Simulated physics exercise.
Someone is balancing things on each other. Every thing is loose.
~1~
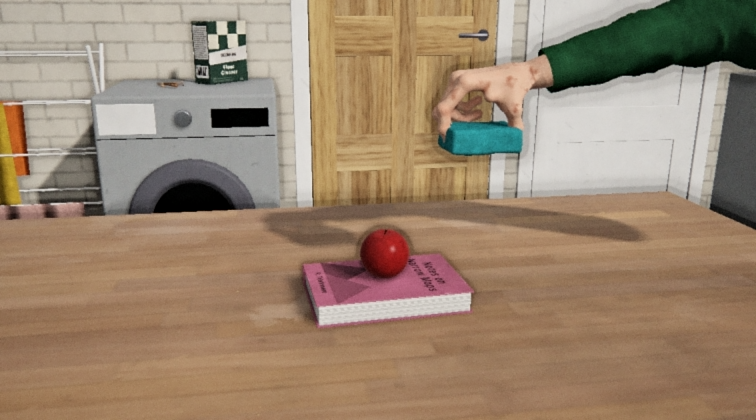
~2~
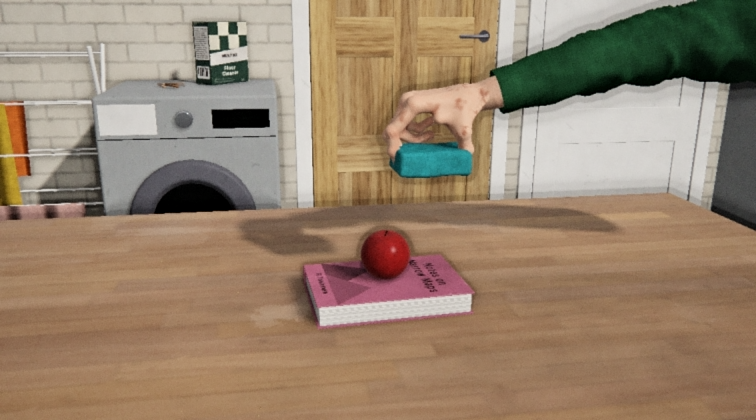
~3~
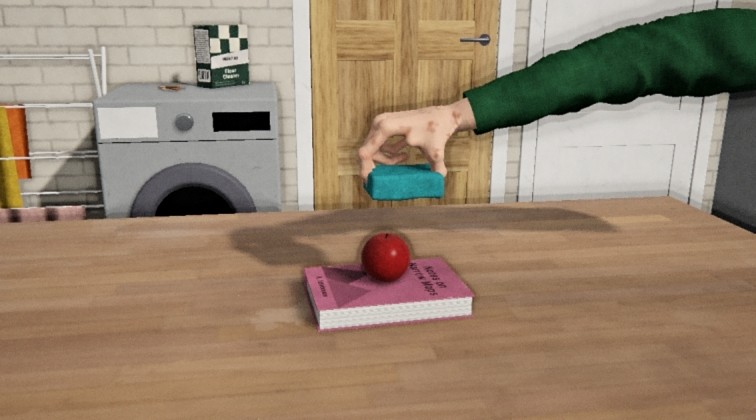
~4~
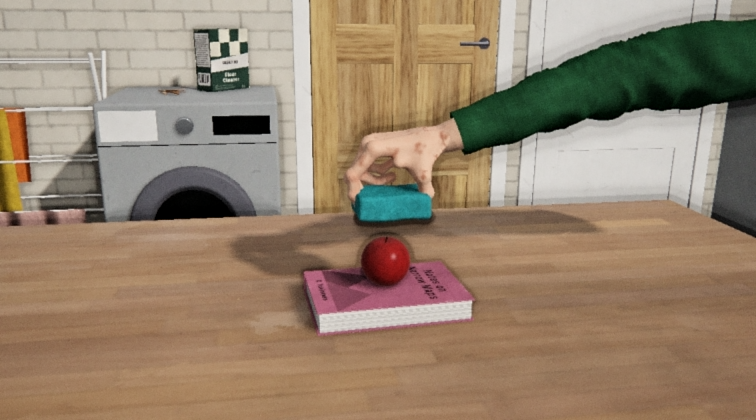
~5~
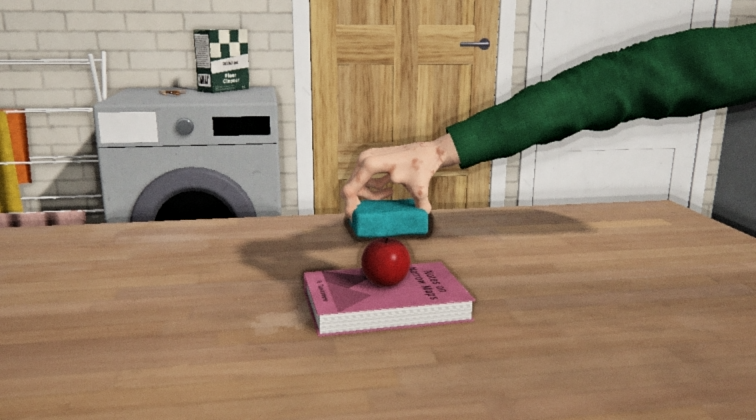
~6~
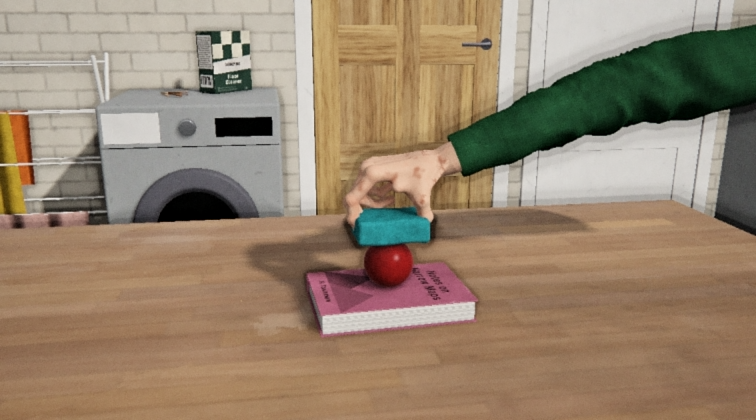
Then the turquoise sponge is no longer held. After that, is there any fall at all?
Turns out it can't take it.
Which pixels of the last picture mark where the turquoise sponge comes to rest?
It ends near (459, 248).
Then, 0.70 s after the last picture, turquoise sponge tipped 47° from how it was near (422, 243).
Then, 1.20 s after the last picture, turquoise sponge now fallen.
At rest, fallen, turquoise sponge; the other 2 in place. Seen from the same camera at the end, turquoise sponge near (459, 248). The pile gives way.
